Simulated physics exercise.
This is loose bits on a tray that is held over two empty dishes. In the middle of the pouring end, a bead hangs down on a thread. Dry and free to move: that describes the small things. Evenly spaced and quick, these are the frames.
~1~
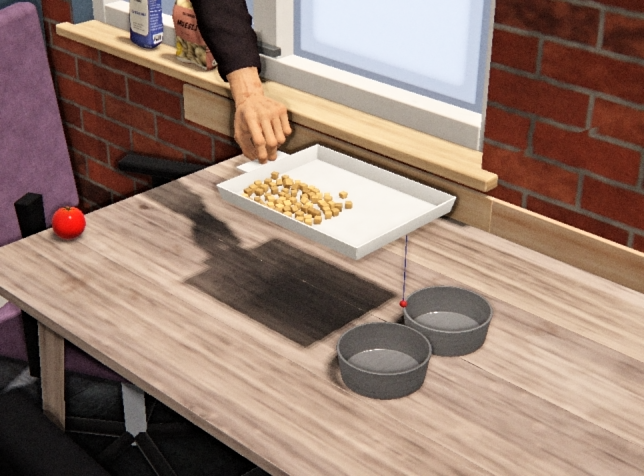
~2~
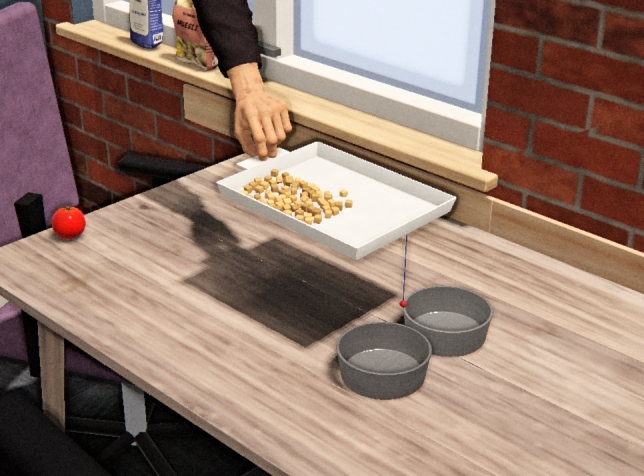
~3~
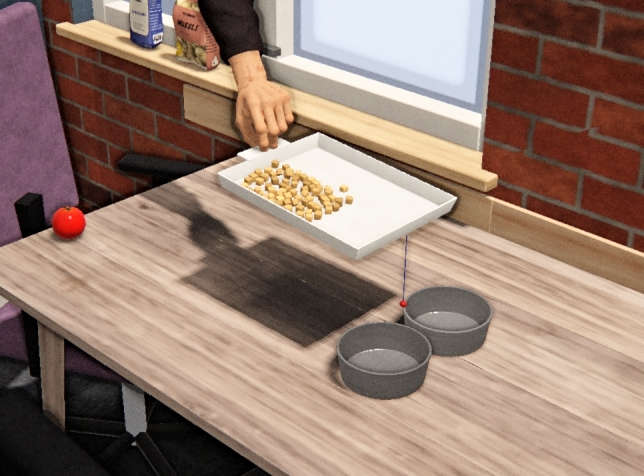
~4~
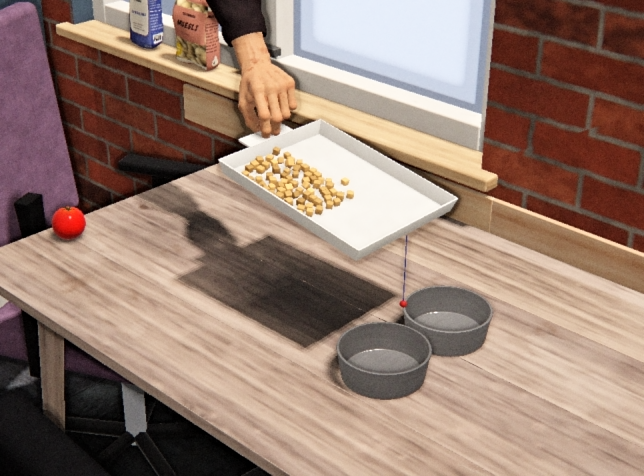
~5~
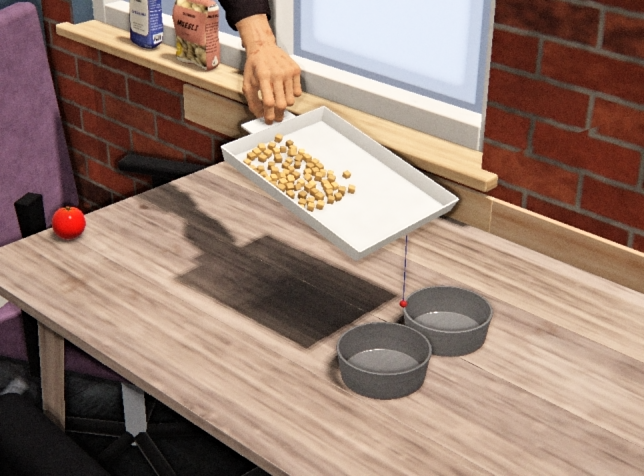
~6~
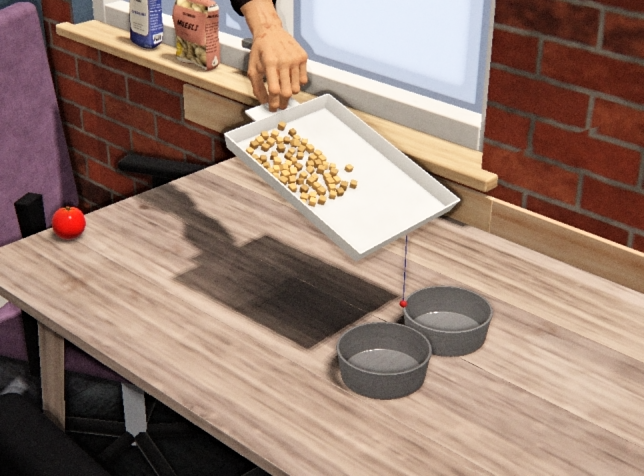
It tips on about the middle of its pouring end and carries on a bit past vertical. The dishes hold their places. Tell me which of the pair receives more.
The left-hand one receives more.
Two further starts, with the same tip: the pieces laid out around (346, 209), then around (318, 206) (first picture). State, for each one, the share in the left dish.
Shares in turn: 40 % and 70 %.
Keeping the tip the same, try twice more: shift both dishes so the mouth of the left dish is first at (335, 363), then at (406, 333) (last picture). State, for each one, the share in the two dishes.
50 % for the first, 70 % for the second.
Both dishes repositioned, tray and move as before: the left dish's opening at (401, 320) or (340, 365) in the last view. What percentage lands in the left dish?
Some 40 percent in the first case, 10 percent in the second.
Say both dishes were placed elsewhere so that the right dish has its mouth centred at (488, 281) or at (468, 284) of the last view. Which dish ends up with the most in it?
First place: The leftmost dish. Second place: The leftmost dish.
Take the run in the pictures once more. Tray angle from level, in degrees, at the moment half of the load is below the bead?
About 110 degrees.
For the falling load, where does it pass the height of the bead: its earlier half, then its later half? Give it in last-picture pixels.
The opening half passes (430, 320), the closing half (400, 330).
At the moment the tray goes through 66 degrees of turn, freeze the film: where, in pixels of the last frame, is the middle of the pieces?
Check around (384, 229) in the last picture.
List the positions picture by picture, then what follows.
Corners of the pouring end (357, 245) and (450, 197), level; middle of the load (293, 201), small wooden cubes; left dish (419, 377); right dish (482, 336); bead on its thread (403, 304), in the first frame.
Corners of the pouring end (357, 245) and (451, 197), level; middle of the load (293, 199), in the second frame.
Corners of the pouring end (357, 246) and (451, 198), tipped barely, level across its low end; middle of the load (293, 193), in the third frame.
Corners of the pouring end (358, 247) and (452, 198), tipped a little, level across its low end; middle of the load (294, 184), in the fourth frame.
Corners of the pouring end (359, 248) and (454, 198), tipped clearly, level across its low end; middle of the load (296, 176), in the fifth frame.
Corners of the pouring end (360, 249) and (455, 199), tipped clearly, level across its low end; middle of the load (298, 167); left dish (419, 377); right dish (482, 336), in the sixth frame.
Just after the last frame, tray tipped steeply; almost all on the tray; about a tenth in the air.
A moment on, tray tipped past a quarter turn; roughly half on the tray; roughly a quarter in the left dish; about a tenth in the right dish; about a tenth outside both; about a tenth in the air.
Further on, tray tipped past a quarter turn; roughly two thirds in the left dish; roughly a quarter in the right dish; roughly a quarter outside both.
When it is over, tray tipped past a quarter turn; roughly two thirds in the left dish; roughly a quarter in the right dish; roughly a quarter outside both.
